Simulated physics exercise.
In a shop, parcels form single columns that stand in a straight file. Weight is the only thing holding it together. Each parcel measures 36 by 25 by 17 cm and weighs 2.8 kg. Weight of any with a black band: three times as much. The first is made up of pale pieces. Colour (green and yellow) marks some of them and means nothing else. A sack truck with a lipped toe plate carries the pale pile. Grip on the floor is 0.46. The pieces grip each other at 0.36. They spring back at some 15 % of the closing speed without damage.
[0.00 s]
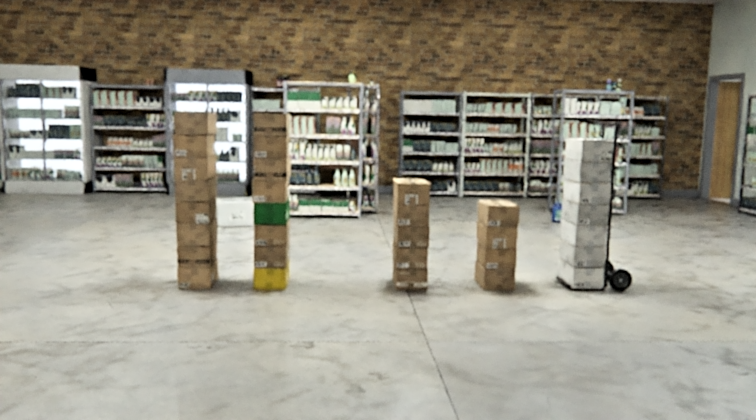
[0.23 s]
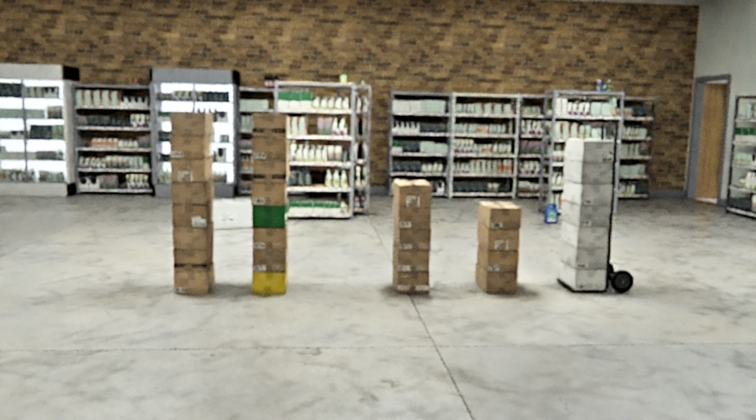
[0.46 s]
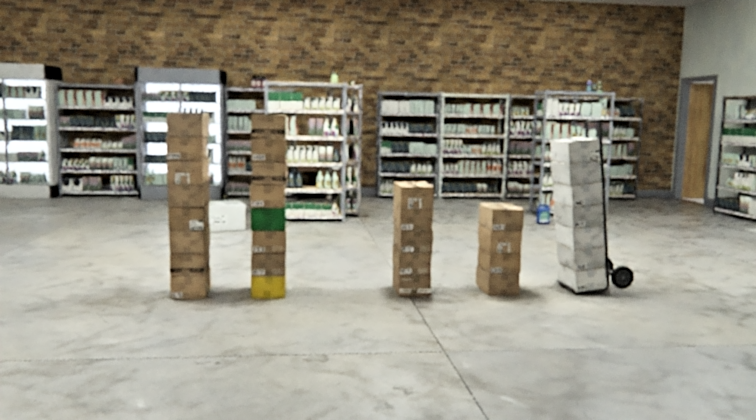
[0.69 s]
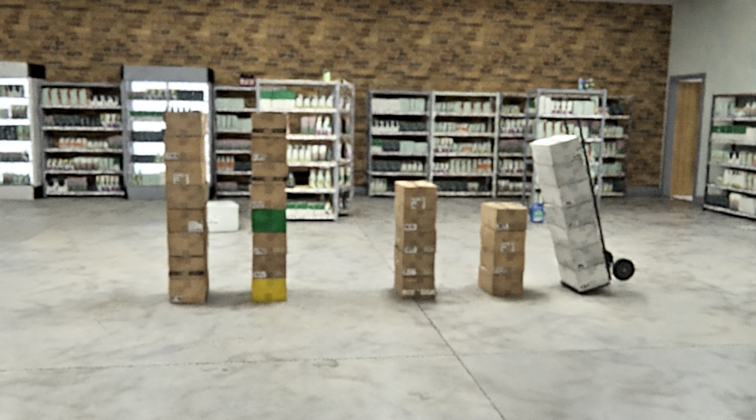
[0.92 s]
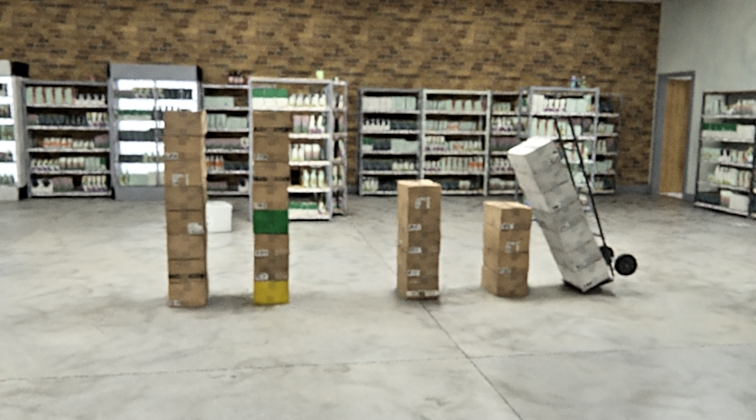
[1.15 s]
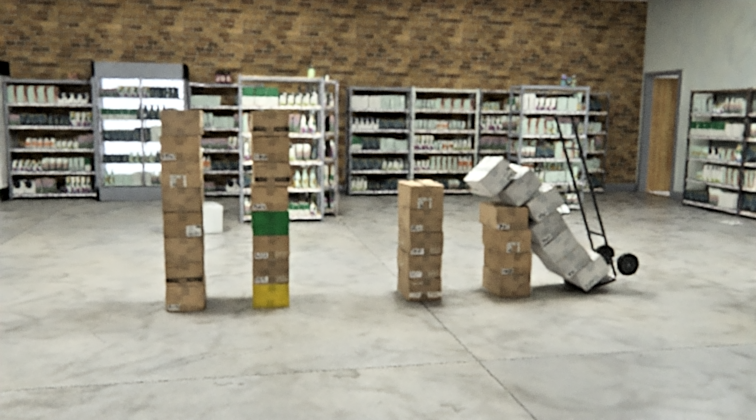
Sack truck tilting forward in a store, its stack of white boxes leaning left and bending over the neighbouring brown stack.
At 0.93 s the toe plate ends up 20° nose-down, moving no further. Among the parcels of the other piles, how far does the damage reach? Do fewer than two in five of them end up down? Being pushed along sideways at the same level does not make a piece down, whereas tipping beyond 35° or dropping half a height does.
Yes, fewer than two in five.
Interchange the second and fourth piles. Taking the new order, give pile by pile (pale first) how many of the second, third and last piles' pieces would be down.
Second 8, third 4, last 0.
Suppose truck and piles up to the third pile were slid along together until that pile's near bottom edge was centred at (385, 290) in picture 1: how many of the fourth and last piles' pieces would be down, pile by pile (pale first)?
That would give fourth 0, last 0.
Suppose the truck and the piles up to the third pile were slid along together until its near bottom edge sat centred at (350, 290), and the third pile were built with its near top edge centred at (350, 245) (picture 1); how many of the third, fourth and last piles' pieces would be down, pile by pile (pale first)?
Third 0, fourth 0, last 0.
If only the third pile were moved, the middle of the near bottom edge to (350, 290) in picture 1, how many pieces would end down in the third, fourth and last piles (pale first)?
Down counts: Third 0, fourth 0, last 0.
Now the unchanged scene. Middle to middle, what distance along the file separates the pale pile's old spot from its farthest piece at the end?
Something like 120 cm along the file.
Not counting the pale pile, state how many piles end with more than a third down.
Tally: 0.
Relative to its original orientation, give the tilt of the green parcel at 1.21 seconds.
Angle at that time, about 0 degrees.
By 1.21 s, 7 of the pale pile down; none of the 25 other parcels down, 2 disturbed.
By 1.32 s, 7 of the pale pile down; none of the 25 other parcels down, 3 disturbed.
By 1.46 s, 7 of the pale pile down; none of the 25 other parcels down, 7 disturbed.
When it is over (2.0 s), 7 of the pale pile down; none of the 25 other parcels down, 6 disturbed; green parcel unmoved; yellow parcel unmoved. That is 0 per cent. In pixels of the last frame, middles, green parcel near (270, 219), yellow parcel near (270, 289).
